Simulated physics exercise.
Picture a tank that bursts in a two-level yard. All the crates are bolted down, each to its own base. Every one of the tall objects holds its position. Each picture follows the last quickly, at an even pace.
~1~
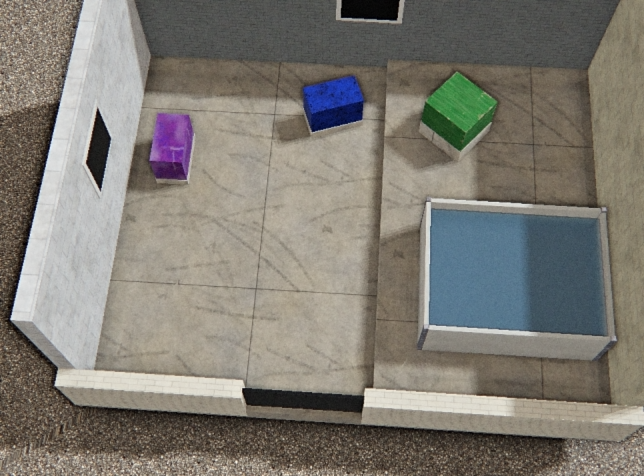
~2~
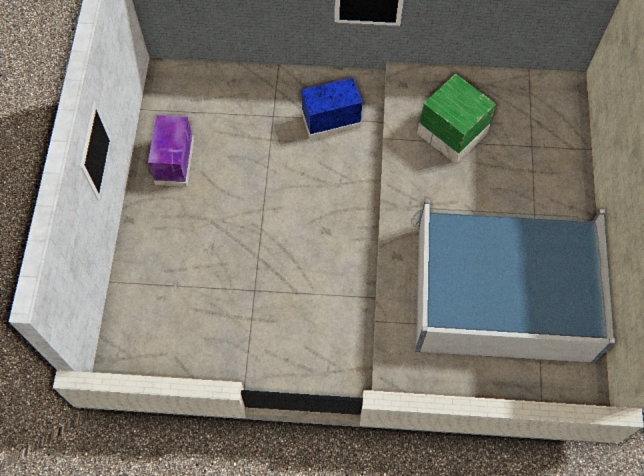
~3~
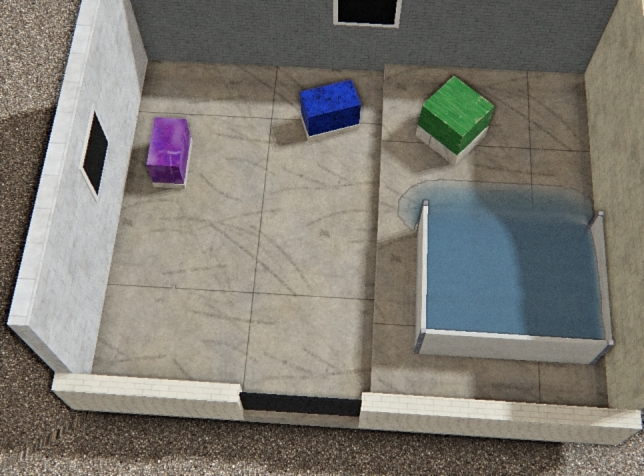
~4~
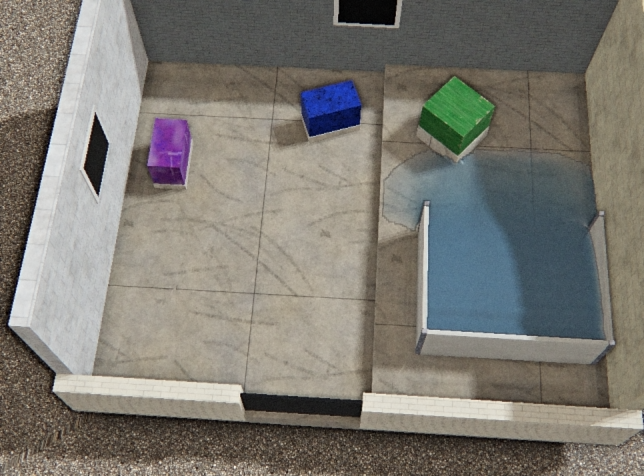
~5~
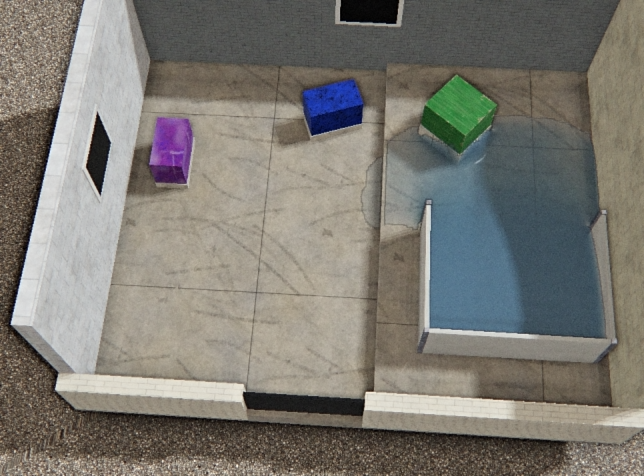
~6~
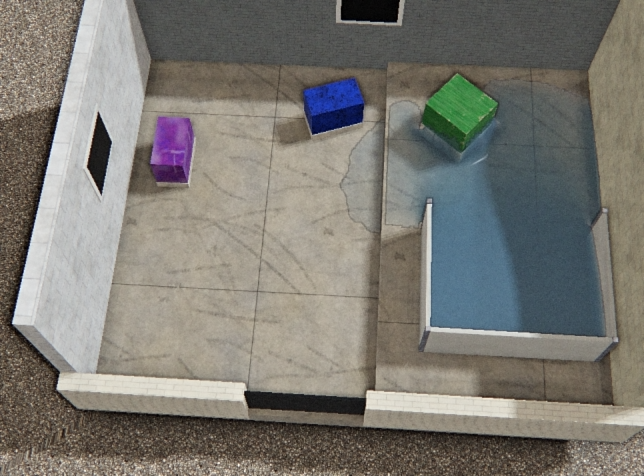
In a walled yard with a raised strip of floor, an open tank of blue water stands whole near purple, blue and green blocks. Its far side opens and water pours out across the paving, spreading around the green block and then leftward over the floor's step, while the blocks stay still.
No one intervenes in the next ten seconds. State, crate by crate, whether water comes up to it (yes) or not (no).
My prediction: The purple crate is caught by the water; the blue crate is caught by the water; the green crate is caught by the water.
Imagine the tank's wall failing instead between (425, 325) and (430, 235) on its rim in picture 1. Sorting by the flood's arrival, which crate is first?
It is the purple crate.
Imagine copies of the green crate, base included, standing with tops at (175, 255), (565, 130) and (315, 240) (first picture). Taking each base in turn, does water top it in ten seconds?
Taking them in order, the first is untouched, the second is flooded and the third is untouched.
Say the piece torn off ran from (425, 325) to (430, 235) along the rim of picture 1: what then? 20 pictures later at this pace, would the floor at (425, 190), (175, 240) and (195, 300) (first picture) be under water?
Obs. 1: Moisture-free; obs. 2: Sodden; obs. 3: Sodden.
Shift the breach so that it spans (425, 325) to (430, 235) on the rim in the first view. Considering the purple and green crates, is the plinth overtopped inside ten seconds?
The purple one is reached; the green one is untouched.
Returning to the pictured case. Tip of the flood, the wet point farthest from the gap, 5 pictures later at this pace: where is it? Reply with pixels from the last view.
About at (314, 66).
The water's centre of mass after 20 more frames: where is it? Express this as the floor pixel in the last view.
About (422, 159).
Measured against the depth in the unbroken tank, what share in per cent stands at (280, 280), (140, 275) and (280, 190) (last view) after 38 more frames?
The three come to some 2, 16 and 8 per cent respectively.
A moment on, water covers 30 % of the floor; the purple crate not reached, the blue crate water round its plinth, the green crate water round its plinth.
Next, water covers 45 % of the floor; the purple crate water round its plinth, the blue crate water round its plinth, the green crate water round its plinth.
Then, water covers 65 % of the floor; the purple crate water round its plinth, the blue crate water round its plinth, the green crate water round its plinth.
Later, water covers 85 % of the floor; the purple crate water round its plinth, the blue crate water round its plinth, the green crate water round its plinth.
In the end, water covers 95 % of the floor; the purple crate was topped, the blue crate was topped, the green crate was topped.
